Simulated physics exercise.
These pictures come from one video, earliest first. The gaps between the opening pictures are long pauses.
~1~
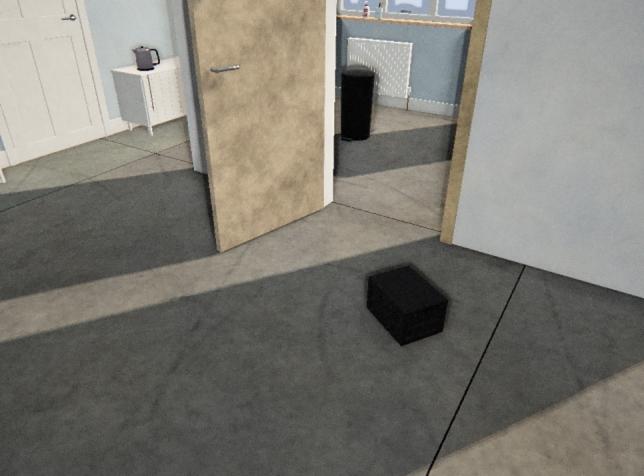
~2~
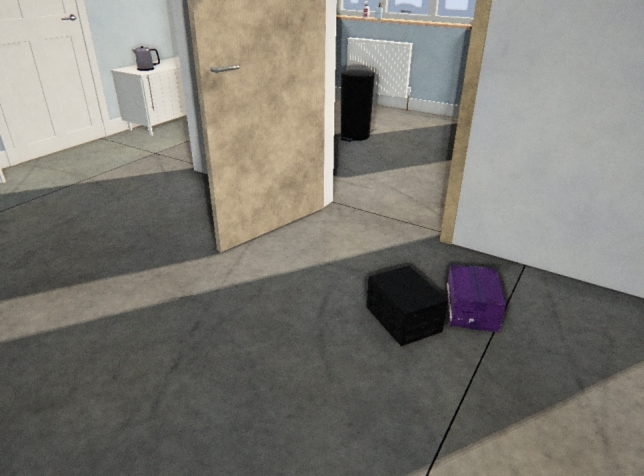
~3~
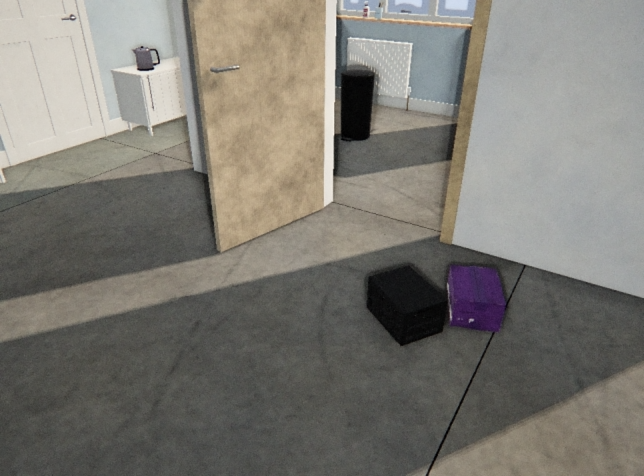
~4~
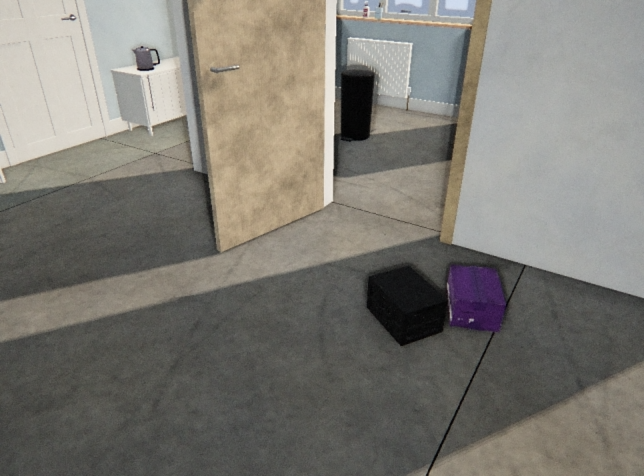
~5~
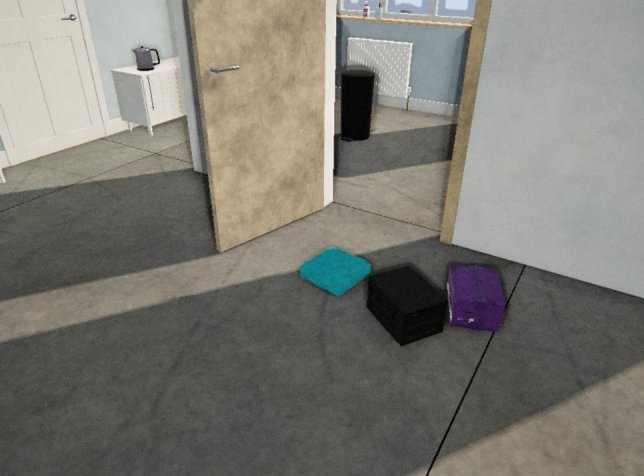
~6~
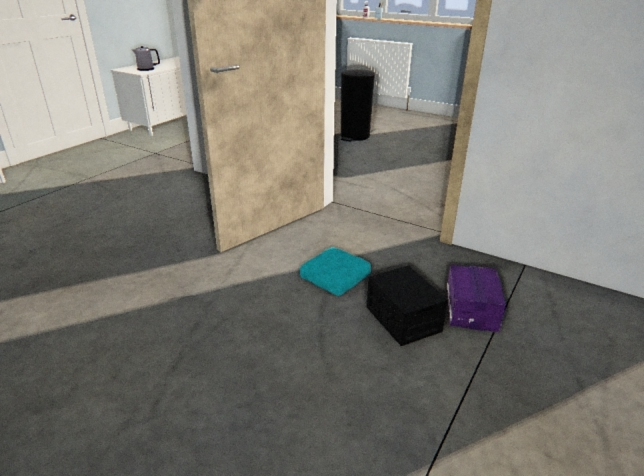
A room with a dark grey floor crossed by pale bands of light is seen from above, looking towards an open doorway. A wooden door stands wide open left of centre, with a black bin and radiator beyond, a white cabinet at left, and a black crate on the floor. A purple parcel appears to its right, then a turquoise cushion to its left, while everything else and the camera stay still.
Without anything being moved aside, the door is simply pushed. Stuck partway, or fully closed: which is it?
The door sits flush.
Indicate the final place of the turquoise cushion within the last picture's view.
Looks like it settles somewhere around (425, 271).
Then, 1.00 s past the last view, door 52° open; turquoise cushion displaced about its own width near (371, 274); black crate displaced a little.
Then, 1.20 s past the last view, door 35° open; turquoise cushion displaced about its own width near (409, 275); black crate displaced a little.
Finally, door 0° open; moved from the start, turquoise cushion; the other 2 still in place. Final places as the last picture's camera would see them, turquoise cushion near (425, 271).
